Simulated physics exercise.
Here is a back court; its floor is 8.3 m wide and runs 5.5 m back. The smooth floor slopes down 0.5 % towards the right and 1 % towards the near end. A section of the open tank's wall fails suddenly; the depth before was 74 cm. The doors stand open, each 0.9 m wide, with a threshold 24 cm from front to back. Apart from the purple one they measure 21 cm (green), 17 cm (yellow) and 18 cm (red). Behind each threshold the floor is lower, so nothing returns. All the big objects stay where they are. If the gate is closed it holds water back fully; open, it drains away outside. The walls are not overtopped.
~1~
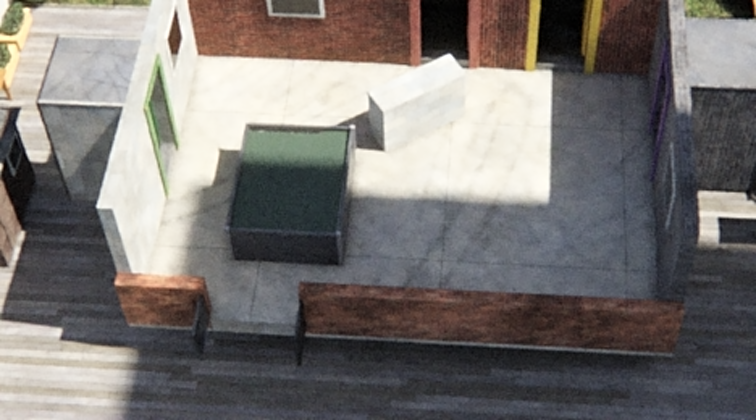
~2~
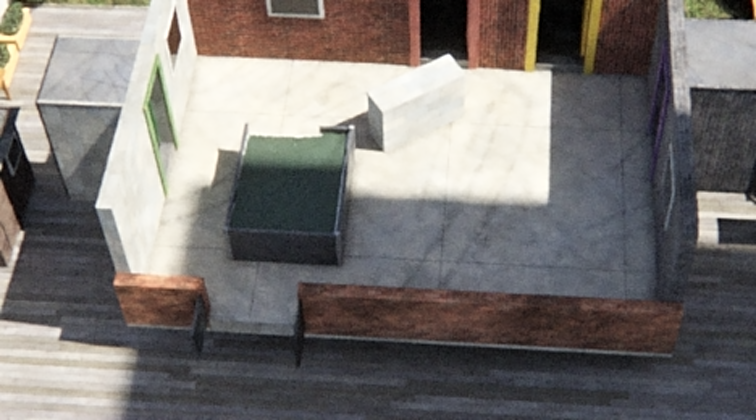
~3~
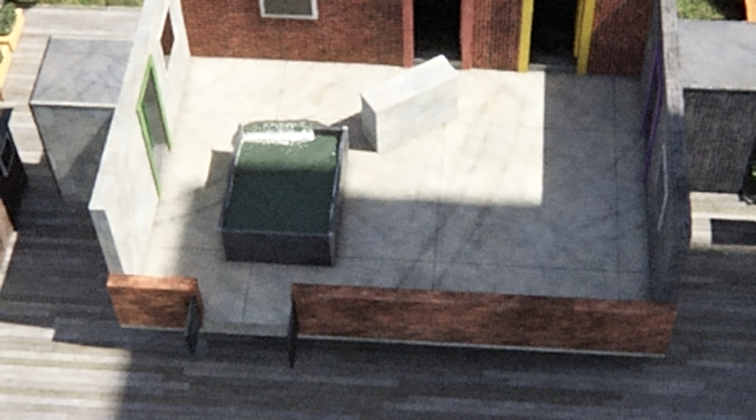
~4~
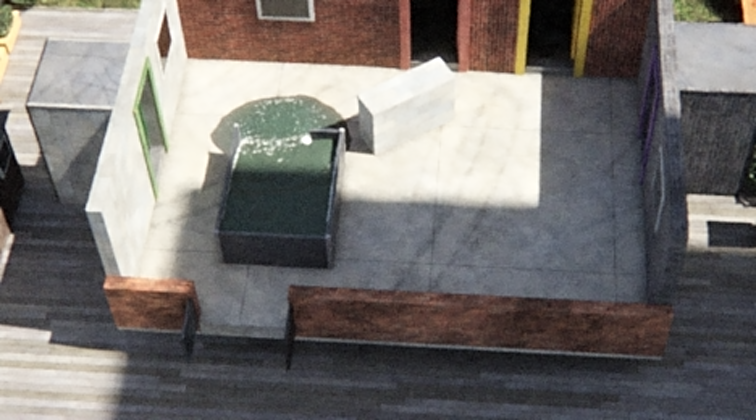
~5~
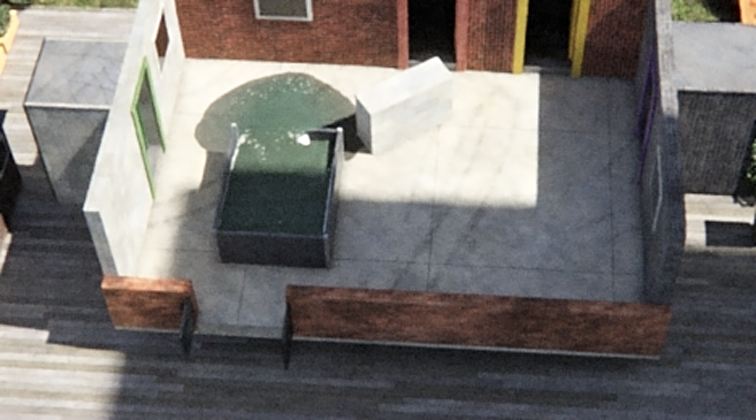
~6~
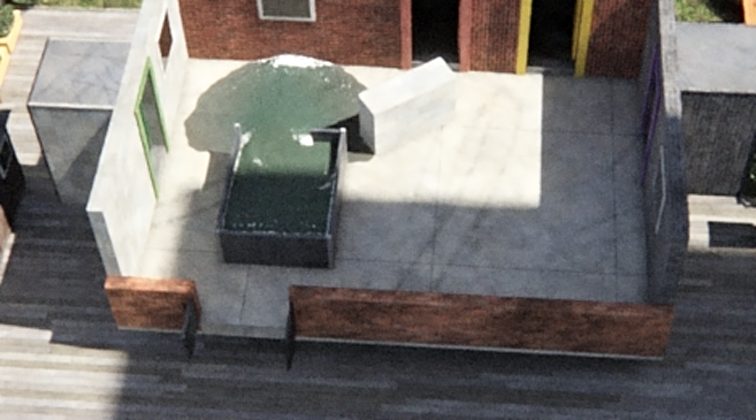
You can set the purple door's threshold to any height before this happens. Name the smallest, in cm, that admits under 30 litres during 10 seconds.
Some 7 cm above the ground.
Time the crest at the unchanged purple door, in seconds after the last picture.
At about 5.0 s.
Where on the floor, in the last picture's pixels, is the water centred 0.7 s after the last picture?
Near (284, 167).
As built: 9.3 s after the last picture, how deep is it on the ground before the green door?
Roughly 6.5 cm deep.
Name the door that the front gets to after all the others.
It is the purple one.
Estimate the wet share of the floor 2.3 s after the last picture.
Near 35 per cent is wet.
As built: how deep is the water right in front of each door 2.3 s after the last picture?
Depths in cm: Green 10, purple 0, yellow 6, red 9.
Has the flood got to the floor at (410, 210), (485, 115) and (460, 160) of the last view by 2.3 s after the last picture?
In that order: Still dry, under water, still dry.
Then, 0.7 s after the last picture water covers 20 % of the floor, deepest (48 cm) near (188, 62); it has not reached the purple door.
Then, 2.3 s after the last picture water covers 35 % of the floor, deepest (32 cm) near (187, 69); it has not reached the purple door.
Then, 9.3 s after the last picture water covers 85 % of the floor, deepest (14 cm) near (133, 305); 6 cm at the purple door, 0 litres in over its 13 cm threshold.
At the purple door as built, the water peaked near 12 cm, 4.9 s after the last picture.
With a threshold of 6 cm, 41 litres would have come in within the 10 s; with 8 cm, 18 litres. So under 30 litres takes about 7 cm.
